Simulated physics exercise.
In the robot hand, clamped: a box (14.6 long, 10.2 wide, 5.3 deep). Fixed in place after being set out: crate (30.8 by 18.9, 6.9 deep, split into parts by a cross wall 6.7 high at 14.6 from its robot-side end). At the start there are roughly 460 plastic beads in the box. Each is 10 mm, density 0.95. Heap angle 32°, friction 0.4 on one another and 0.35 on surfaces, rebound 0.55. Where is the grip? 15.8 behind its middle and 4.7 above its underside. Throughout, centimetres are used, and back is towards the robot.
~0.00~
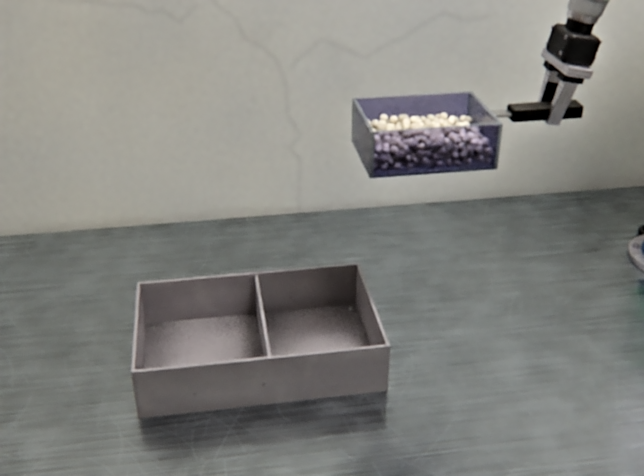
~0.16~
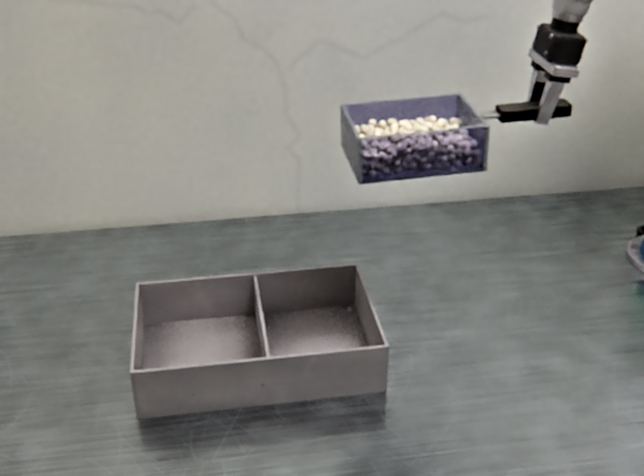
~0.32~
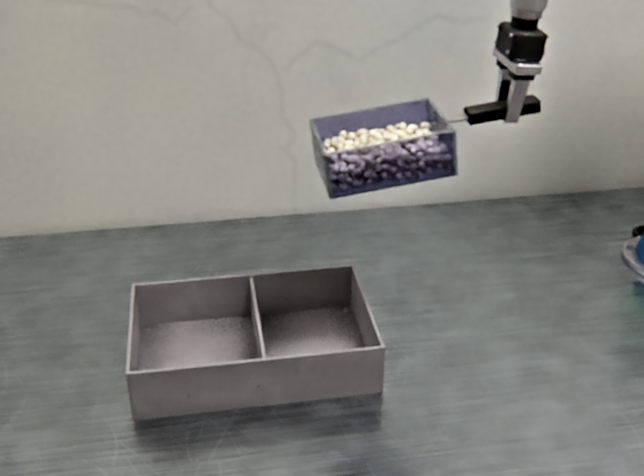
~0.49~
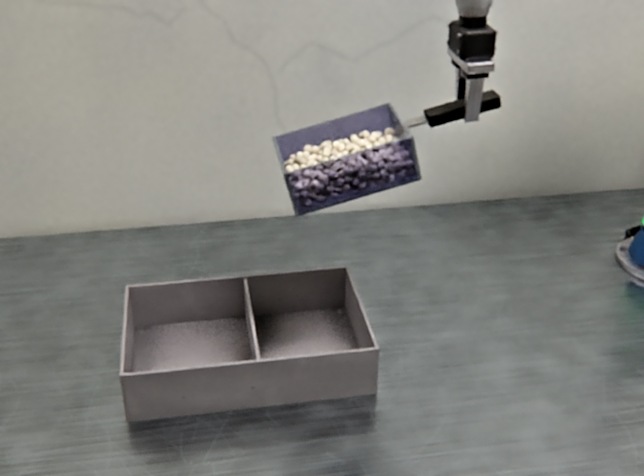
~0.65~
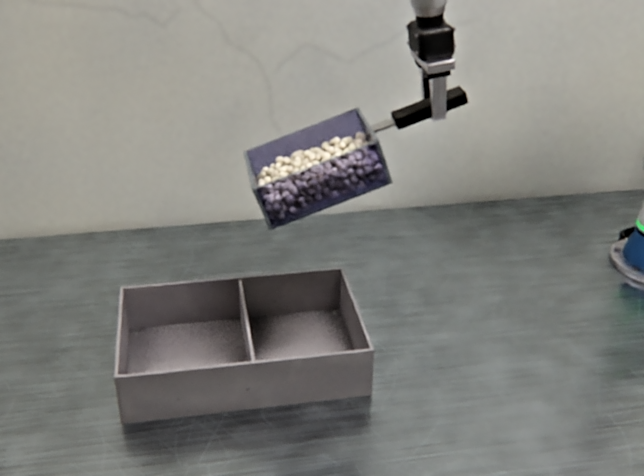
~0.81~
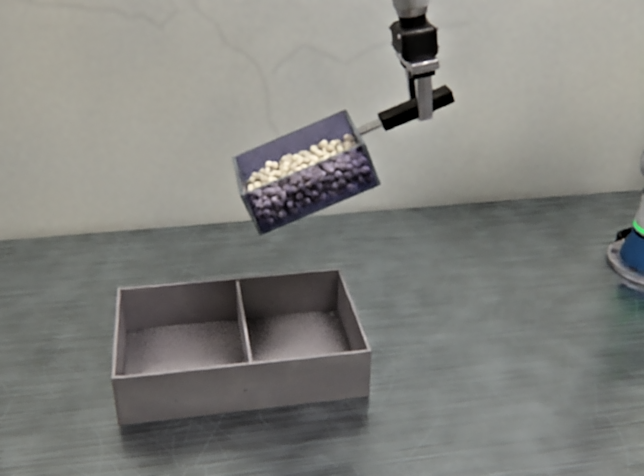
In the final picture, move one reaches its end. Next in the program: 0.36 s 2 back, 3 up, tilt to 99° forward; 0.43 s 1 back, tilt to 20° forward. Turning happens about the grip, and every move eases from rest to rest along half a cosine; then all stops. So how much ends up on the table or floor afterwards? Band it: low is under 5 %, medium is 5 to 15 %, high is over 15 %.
Band: High.
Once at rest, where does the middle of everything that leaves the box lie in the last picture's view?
I'd put it at roughly (400, 338).
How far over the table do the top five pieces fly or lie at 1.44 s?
Those pieces are near 28 cm up.
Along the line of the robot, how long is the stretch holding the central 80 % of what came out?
Roughly 36 centimetres.
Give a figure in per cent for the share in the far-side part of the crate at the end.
0 per cent or so.
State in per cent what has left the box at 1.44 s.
About 40 in a hundred parts are out by then.
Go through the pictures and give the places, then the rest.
In the first frame, box floor at (422, 152), level; upper third of the load around (419, 133), from x 360 to 490, top at y 115; 460 in the box.
In the second frame, box floor at (411, 155), tilted 2° forward; upper third of the load around (415, 136), from x 350 to 480, top at y 120.
In the third frame, box floor at (383, 164), tilted 7° forward; upper third of the load around (398, 144), from x 320 to 445, top at y 125.
In the fourth frame, box floor at (349, 175), tilted 14° forward; upper third of the load around (373, 152), from x 285 to 410, top at y 130.
In the fifth frame, box floor at (322, 183), tilted 19° forward; upper third of the load around (348, 159), from x 260 to 380, top at y 135.
In the sixth frame, box floor at (311, 187), tilted 21° forward; upper third of the load around (339, 161), from x 250 to 370, top at y 140; 460 in the box.
After 1.13 s, tilted 96° forward, highest piece 28 above the table; 285 in the box, 60 in the robot-side part, 26 on the table or floor, 89 in flight or on a rim.
After 1.44 s, tilted 44° forward, highest piece 28 above the table; 277 in the box, 121 on the table or floor, 61 in the robot-side part, 1 in flight or on a rim.
After 1.80 s, tilted 20° forward, highest piece 32 above the table; 277 in the box, 122 on the table or floor, 61 in the robot-side part.
After 2.85 s, tilted 20° forward, highest piece 32 above the table; 277 in the box, 122 on the table or floor, 61 in the robot-side part.
At rest, 277 in the box, 122 on the table or floor, 61 in the robot-side part. That is 27 % on the table or floor.
